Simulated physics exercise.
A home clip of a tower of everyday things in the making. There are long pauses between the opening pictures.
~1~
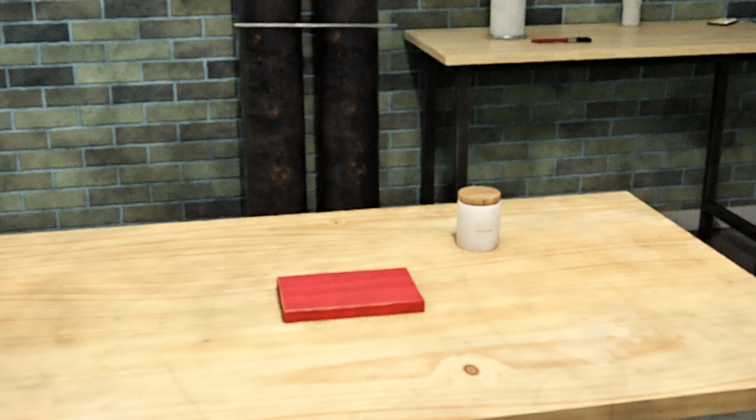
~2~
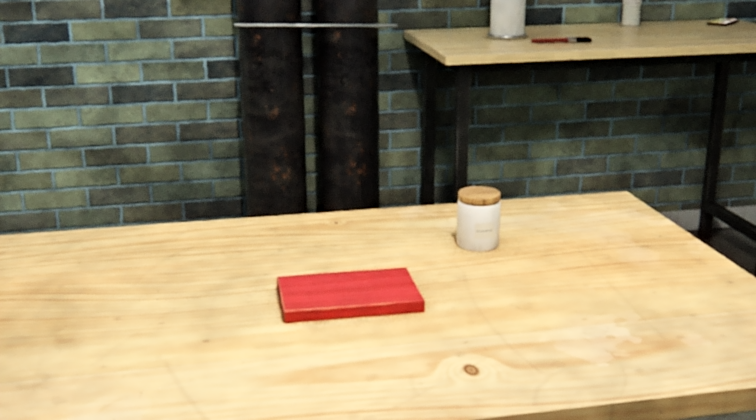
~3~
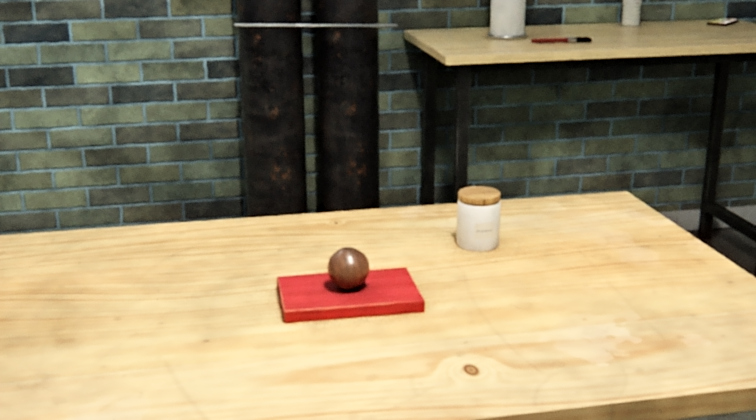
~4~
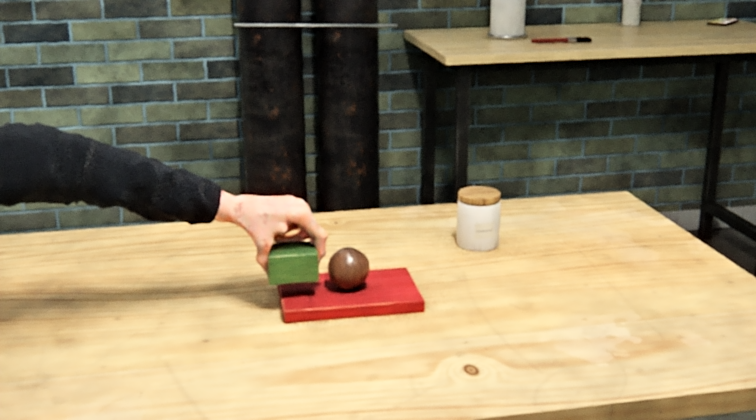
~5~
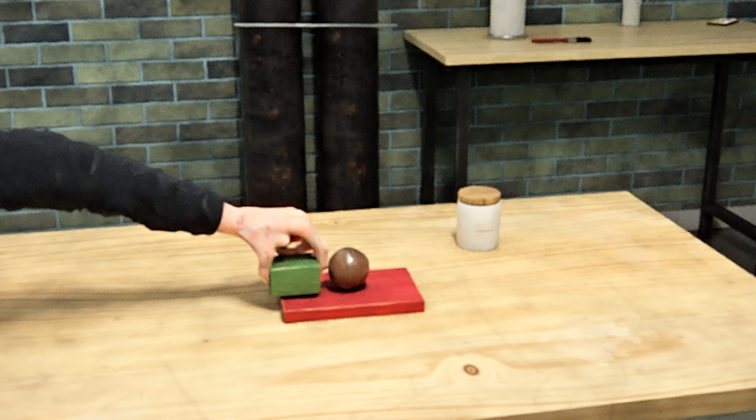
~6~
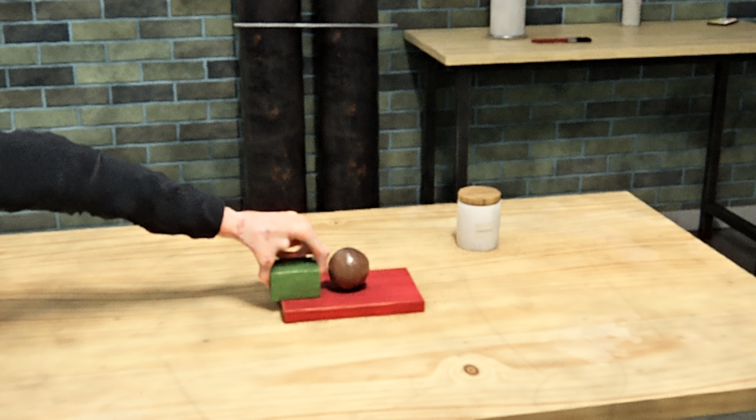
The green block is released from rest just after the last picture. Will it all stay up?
Outcome: The pile holds.
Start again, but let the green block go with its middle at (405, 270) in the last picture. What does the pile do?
Then it keeps its balance.
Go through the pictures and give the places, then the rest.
In the first picture, the last thing is not in view yet; red board (349, 294).
In the second picture, the last thing is not in view yet.
In the third picture, the last thing is not in view yet; white jar (479, 219).
In the fourth picture, still above its spot; green block (292, 263); red board (349, 294).
In the fifth picture, still above its spot; green block (294, 275); brown onion (348, 268).
In the sixth picture, set down, still held; green block (294, 278); white jar (479, 219).
Then, 0.30 s later than the last frame, all is still.
Then, 0.70 s later than the last frame, green block resting near (294, 279).
When it is over, all 4 as before. End places, in pixels of the last picture, green block near (294, 279). The pile keeps its balance.
